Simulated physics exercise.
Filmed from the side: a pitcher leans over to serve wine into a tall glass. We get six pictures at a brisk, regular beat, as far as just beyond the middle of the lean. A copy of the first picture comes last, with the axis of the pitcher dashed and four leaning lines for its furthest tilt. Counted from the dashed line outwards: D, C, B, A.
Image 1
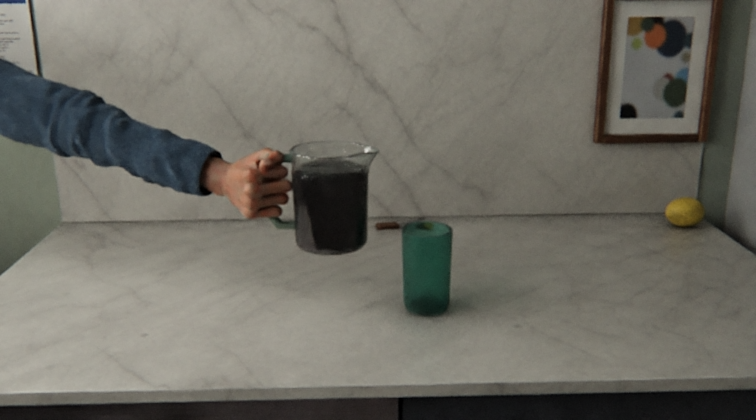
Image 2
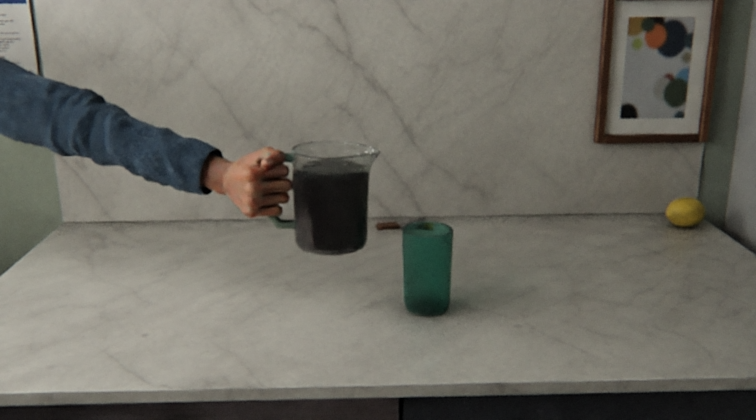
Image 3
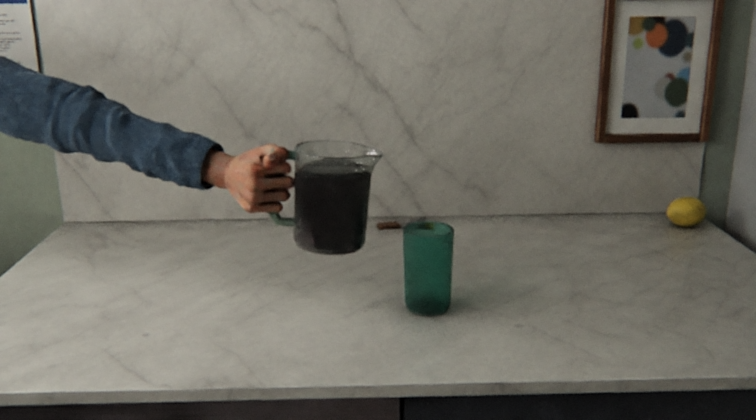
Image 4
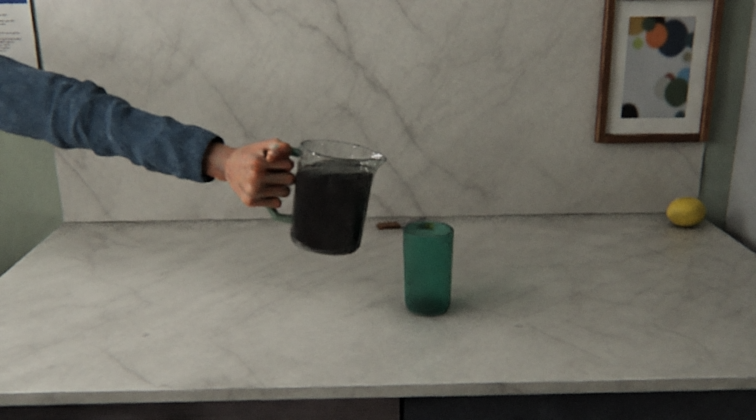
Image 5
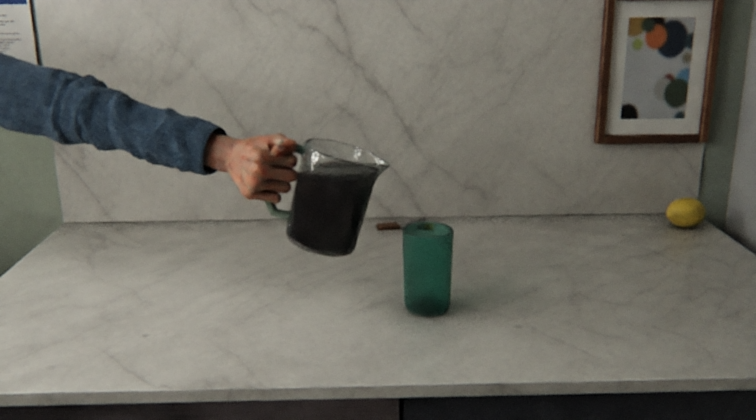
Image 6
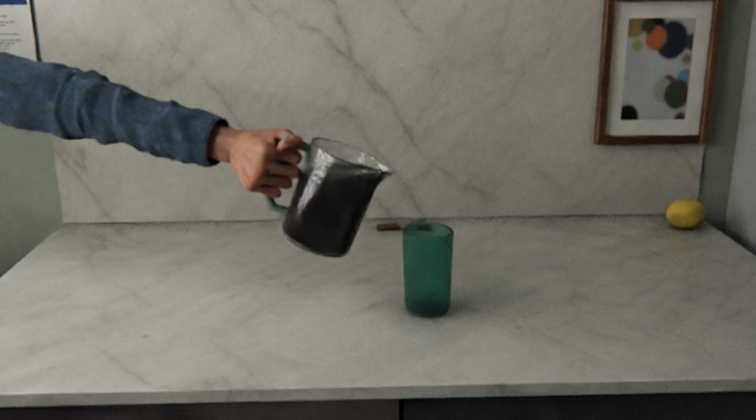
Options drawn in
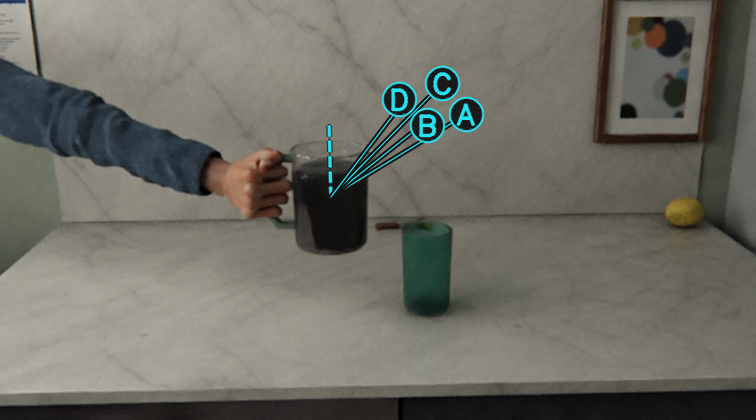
At first, a hand in a blue sleeve holds a glass pitcher of dark liquid upright, to the left of a tall green glass on a marble counter. The hand then slowly tilts the pitcher to the right, its spout dipping slightly toward the glass, with nothing poured.
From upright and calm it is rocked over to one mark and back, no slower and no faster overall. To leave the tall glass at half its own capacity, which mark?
The answer is mark B.
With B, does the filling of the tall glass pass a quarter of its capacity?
Yes.
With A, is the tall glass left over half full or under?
Over half.
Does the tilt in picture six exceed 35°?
No.
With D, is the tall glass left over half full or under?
Under half.
On the marked copy, A at (452, 123); B at (410, 133); C at (430, 95); D at (392, 115).
With A, the tall glass ends with about 69 % of what it can hold.
With B, the tall glass ends with about 49 % of what it can hold.
With C, the tall glass ends with about 32 % of what it can hold.
With D, the tall glass ends with about 18 % of what it can hold.
